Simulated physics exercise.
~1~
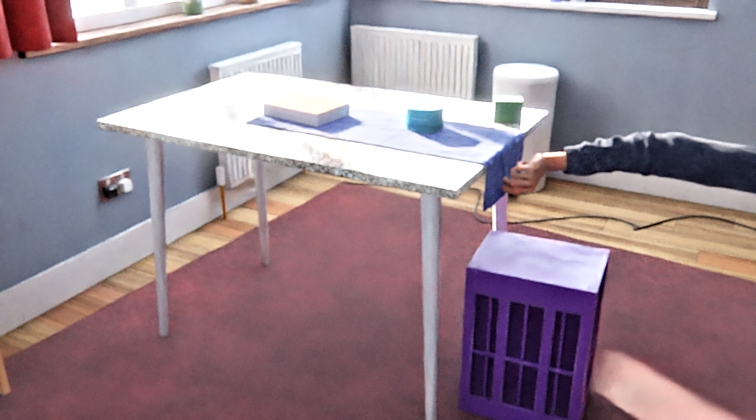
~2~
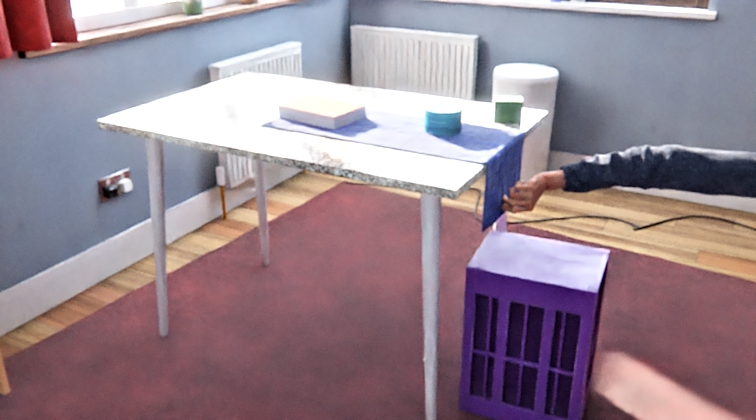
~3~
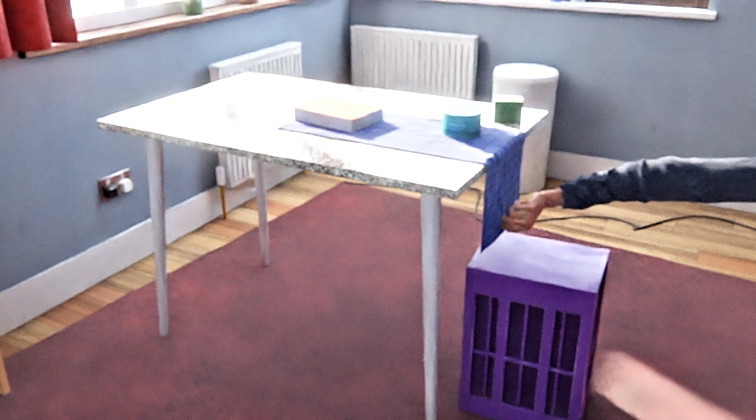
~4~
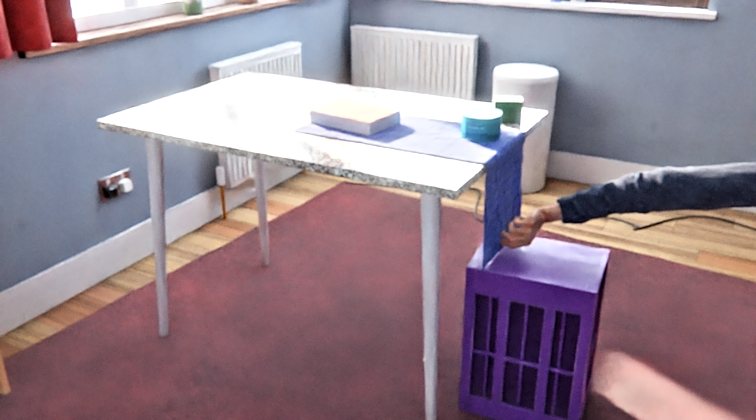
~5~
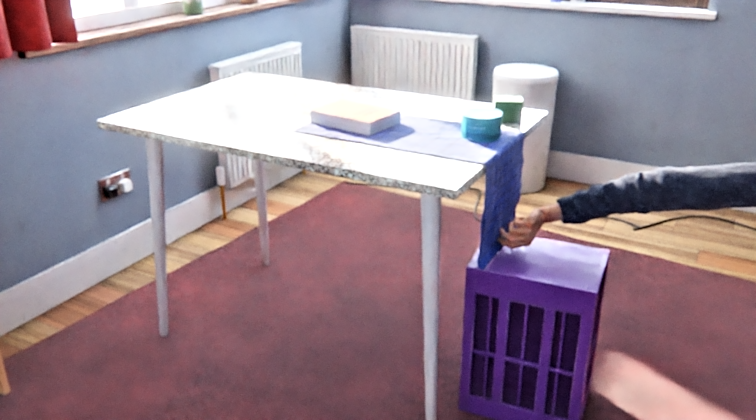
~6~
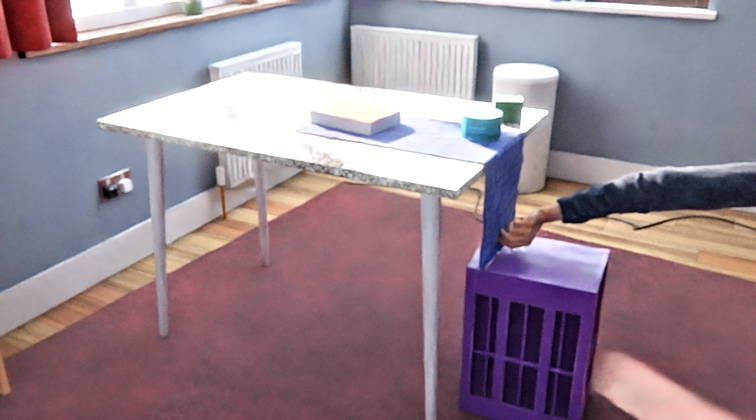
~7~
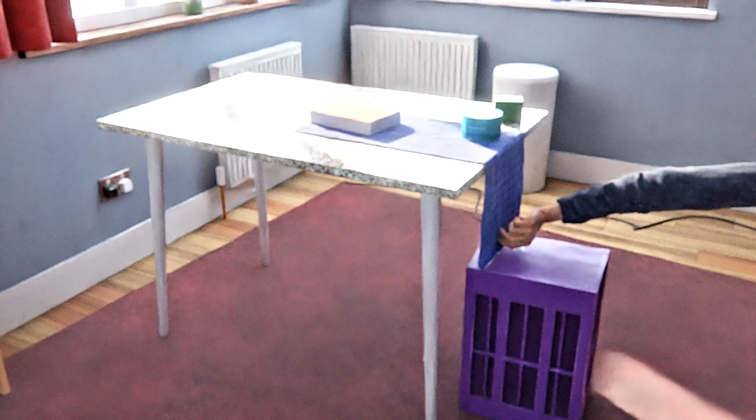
A hand in a dark sleeve reaches in from the right and grips the hanging end of a blue tea towel on a white table, seen from a fixed view slightly above in a blue-walled room. An orange book and a turquoise tub sit on the cloth, with a green block near the table's right corner and a purple crate on the red carpet below. The hand draws the towel down, carrying book and tub rightward. The hem reaches the crate and the pulling stops. Everything rests, the tub still on the table and the block unmoved.
